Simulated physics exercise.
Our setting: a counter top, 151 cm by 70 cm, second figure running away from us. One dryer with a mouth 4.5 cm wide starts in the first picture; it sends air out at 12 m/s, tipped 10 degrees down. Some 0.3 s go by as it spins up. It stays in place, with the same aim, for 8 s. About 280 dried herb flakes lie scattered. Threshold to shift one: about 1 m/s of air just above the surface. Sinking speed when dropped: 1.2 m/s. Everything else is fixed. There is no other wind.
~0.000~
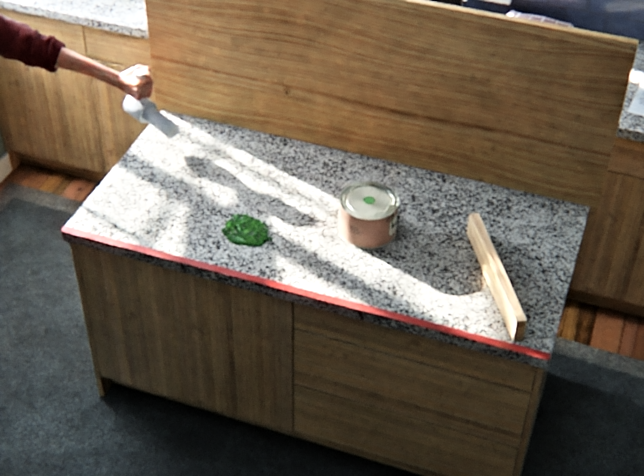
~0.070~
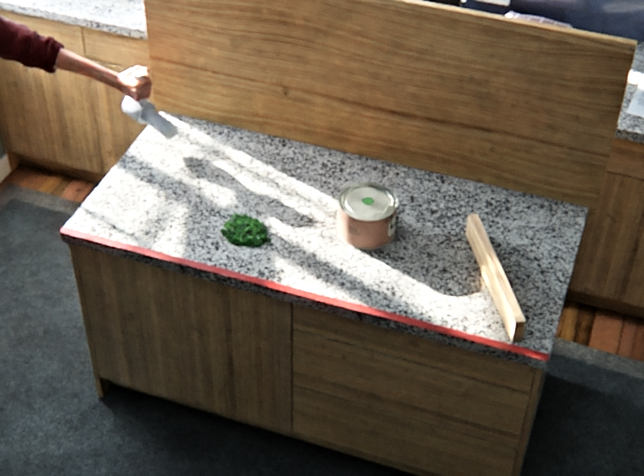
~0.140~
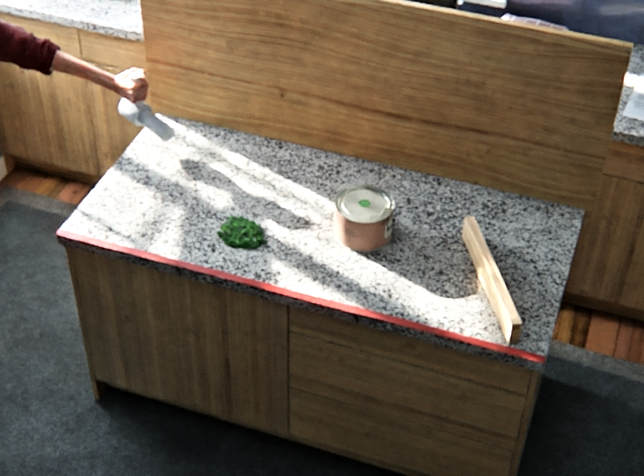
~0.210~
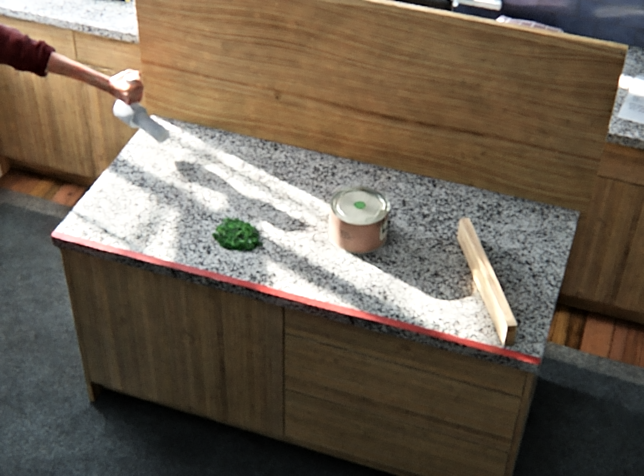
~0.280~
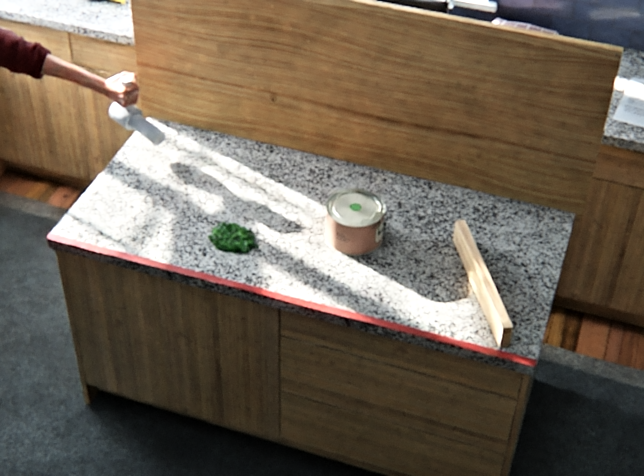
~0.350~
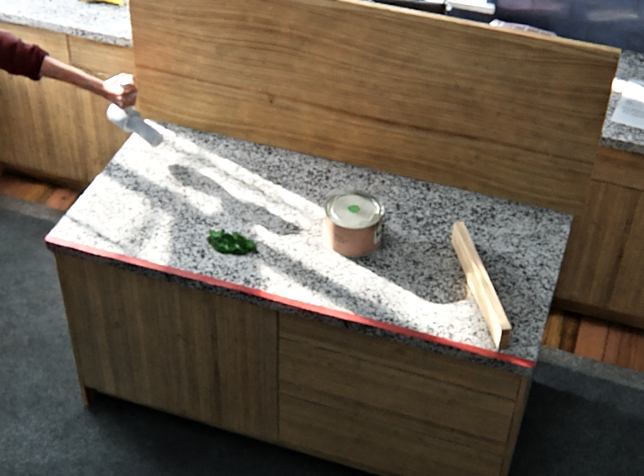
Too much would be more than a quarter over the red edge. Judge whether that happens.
I suspect that edge gives up more than a quarter.
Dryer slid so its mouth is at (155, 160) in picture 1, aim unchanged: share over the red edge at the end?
80 %.
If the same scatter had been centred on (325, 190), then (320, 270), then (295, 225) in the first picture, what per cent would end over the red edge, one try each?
Roughly 0 %, then 100 %, then 90 %.
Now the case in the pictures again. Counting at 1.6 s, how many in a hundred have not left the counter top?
About 0 %.
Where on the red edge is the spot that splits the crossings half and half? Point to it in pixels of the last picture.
The middle crossing sits close to (300, 307) in the last picture.
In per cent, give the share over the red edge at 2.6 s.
100 per cent or so.
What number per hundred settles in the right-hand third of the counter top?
Something close to 0 % ends up there.
After 1.6 s, 0 % are on the move or not yet settled, 100 % are over the red edge.
After 2.6 s, 0 % are on the move or not yet settled, 100 % are over the red edge.
After 4.4 s, 0 % are on the move or not yet settled, 100 % are over the red edge.
After 8.0 s, at the end, 100 % are over the red edge.
